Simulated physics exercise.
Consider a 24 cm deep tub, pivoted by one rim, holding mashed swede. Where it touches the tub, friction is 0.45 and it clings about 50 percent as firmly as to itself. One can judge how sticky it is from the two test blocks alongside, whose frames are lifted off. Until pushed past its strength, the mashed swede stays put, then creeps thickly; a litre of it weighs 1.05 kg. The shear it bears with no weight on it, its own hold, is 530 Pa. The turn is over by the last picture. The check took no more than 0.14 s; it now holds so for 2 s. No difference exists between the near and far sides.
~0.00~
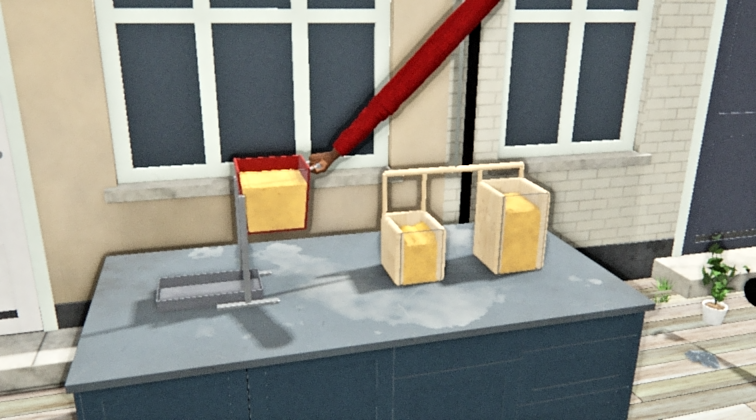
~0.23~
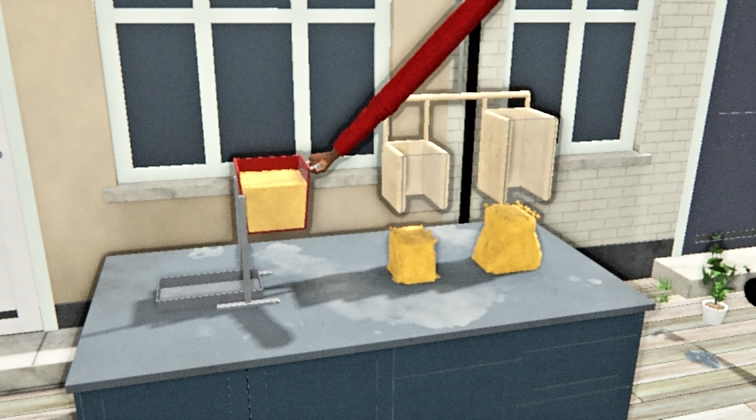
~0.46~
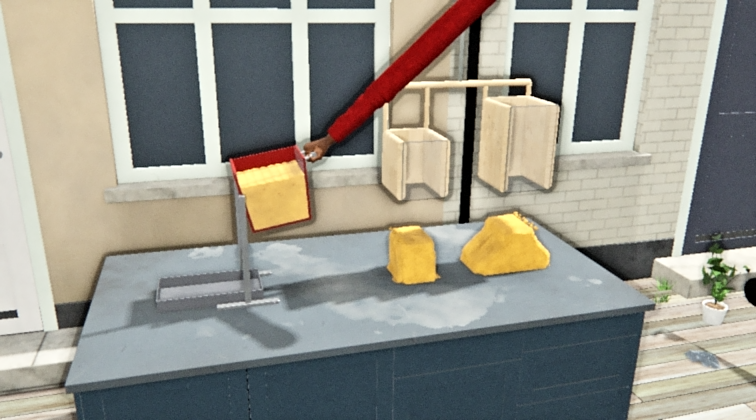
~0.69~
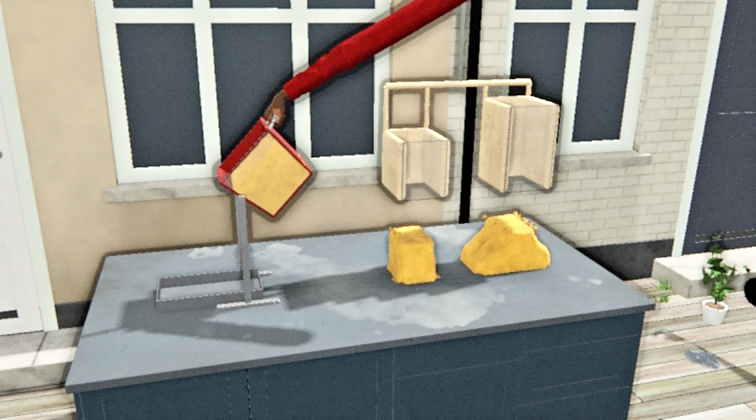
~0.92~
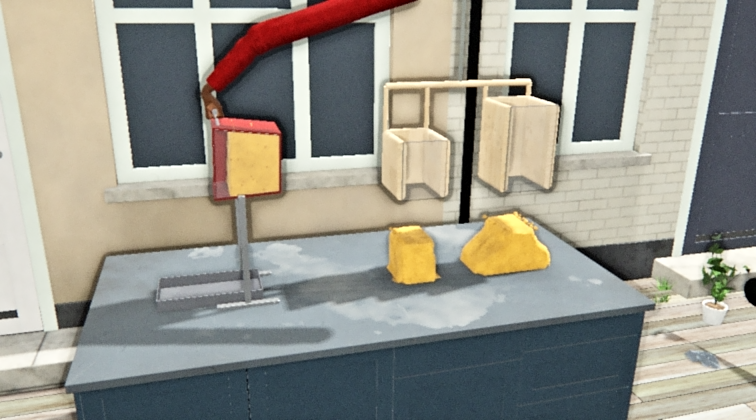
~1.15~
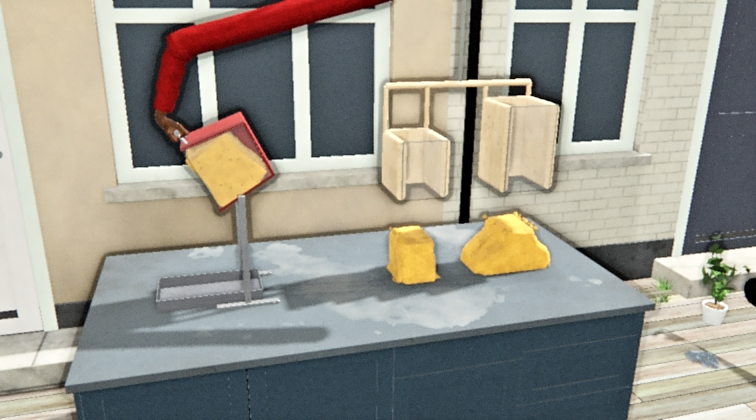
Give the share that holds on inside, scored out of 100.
About 0 per cent.
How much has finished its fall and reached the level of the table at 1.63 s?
By then close to 100 % is down.
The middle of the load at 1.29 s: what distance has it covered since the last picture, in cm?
Shift: Some 13 cm.
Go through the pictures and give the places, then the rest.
The first frame shows handle-side rim at (308, 169), tilt 0 degrees; crest of the mashed swede at (300, 184); block heights 19 cm, 30 cm (left to right).
The second frame shows handle-side rim at (308, 169), tilt 0 degrees; crest of the mashed swede at (300, 184); block heights 19 cm, 26 cm (left to right).
The third frame shows handle-side rim at (303, 159), tilt 9 degrees; crest of the mashed swede at (300, 175); block heights 19 cm, 20 cm (left to right).
The fourth frame shows handle-side rim at (266, 130), tilt 47 degrees; crest of the mashed swede at (279, 144); block heights 19 cm, 20 cm (left to right).
The fifth frame shows handle-side rim at (213, 131), tilt 88 degrees; crest of the mashed swede at (234, 133); block heights 19 cm, 20 cm (left to right).
The sixth frame shows handle-side rim at (182, 152), tilt 116 degrees; crest of the mashed swede at (224, 137); block heights 19 cm, 20 cm (left to right).
After 1.29 s, the tub is at 116 degrees and holds 42 %.
After 1.46 s, the tub is at 116 degrees and holds 0 %.
After 1.63 s, the tub is at 116 degrees and holds 0 %.
After 1.80 s, the tub is at 116 degrees and holds 0 %.
After 3.15 s, the tub is at 116 degrees and holds 0 %.
